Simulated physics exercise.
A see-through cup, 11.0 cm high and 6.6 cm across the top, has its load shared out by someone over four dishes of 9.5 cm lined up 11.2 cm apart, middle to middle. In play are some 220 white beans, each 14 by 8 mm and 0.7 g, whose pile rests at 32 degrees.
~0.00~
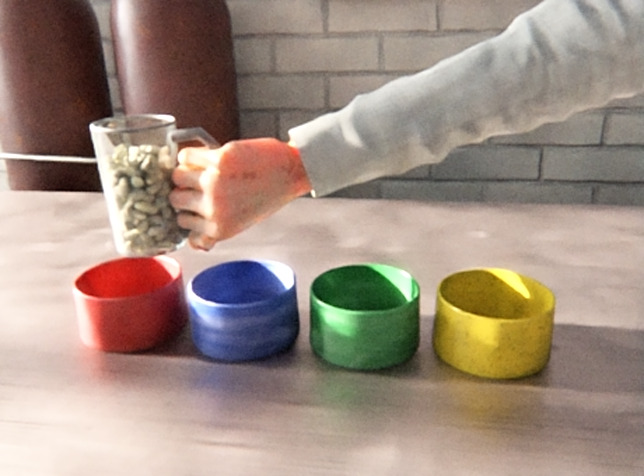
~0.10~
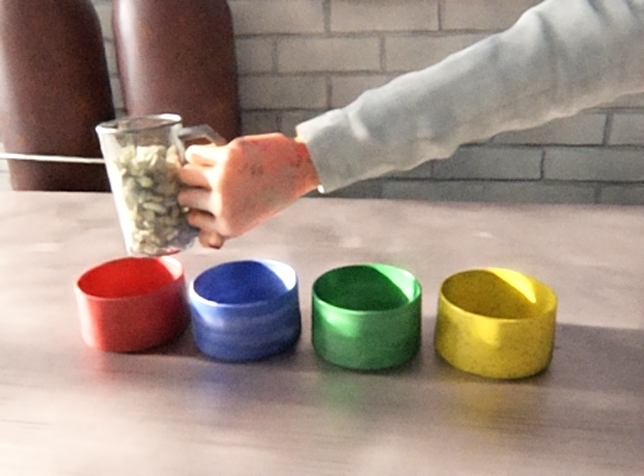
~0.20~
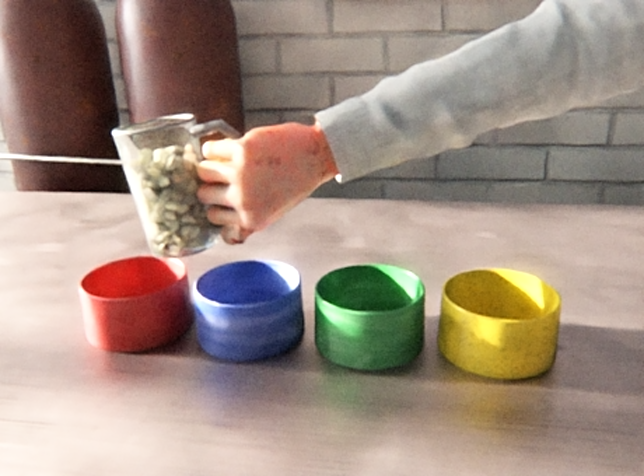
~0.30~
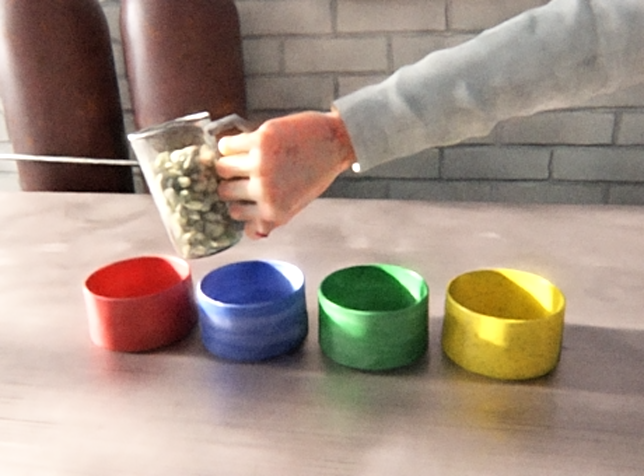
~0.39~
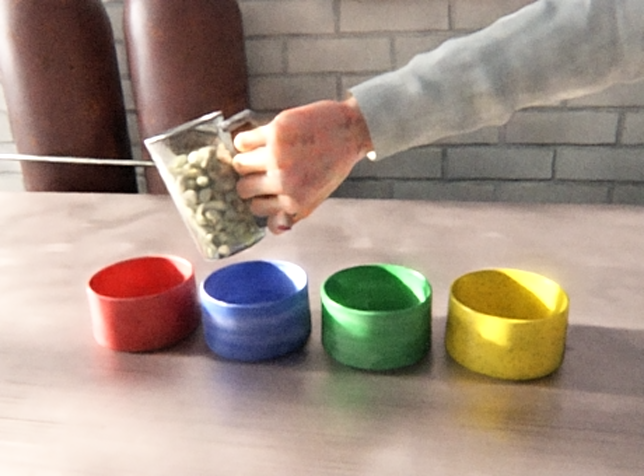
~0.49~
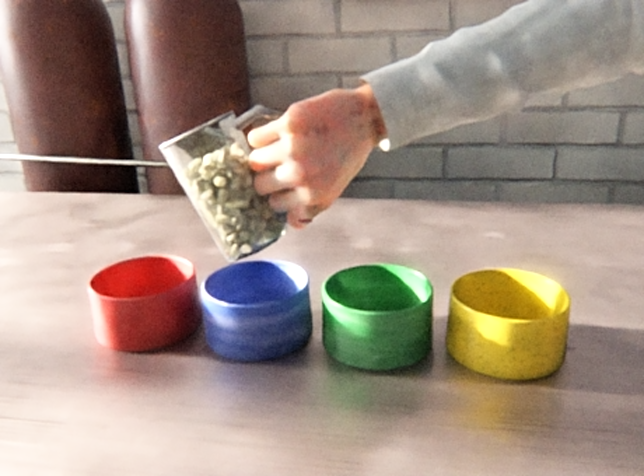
At a table, a hand moves a clear cup of beans right while tilting it leftward.
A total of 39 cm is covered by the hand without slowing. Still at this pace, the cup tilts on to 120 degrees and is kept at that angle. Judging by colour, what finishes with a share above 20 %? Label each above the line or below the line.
Red: Below the line; blue: Below the line; green: Below the line; yellow: Above the line; counter: Below the line.
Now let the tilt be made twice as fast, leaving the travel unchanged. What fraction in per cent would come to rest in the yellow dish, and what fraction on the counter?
In that case you'd see yellow at 0 and the counter at 30.
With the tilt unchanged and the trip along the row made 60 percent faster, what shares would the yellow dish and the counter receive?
Shares: Yellow 100, counter 0.
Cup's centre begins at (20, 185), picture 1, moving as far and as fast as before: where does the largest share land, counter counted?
Biggest portion: Green.
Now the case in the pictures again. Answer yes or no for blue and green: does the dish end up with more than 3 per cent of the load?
As for blue, not so, and as for green, correct.
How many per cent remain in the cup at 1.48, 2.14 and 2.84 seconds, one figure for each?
In order, near 100 %, 80 % and 0 %.
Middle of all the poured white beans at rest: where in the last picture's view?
In the last view, approximately (492, 327).
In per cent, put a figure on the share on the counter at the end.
About 15 %.
After 1.48 s, tilt 77 degrees; cup holds 100 %.
After 2.14 s, tilt 113 degrees; cup holds 80 %, green 10 %.
After 2.84 s, tilt 120 degrees; cup holds 0 %, green 10 %, yellow 80 %.
At rest (3.2 s), red 0 %, blue 0 %, green 10 %, yellow 80 %, counter 15 %.
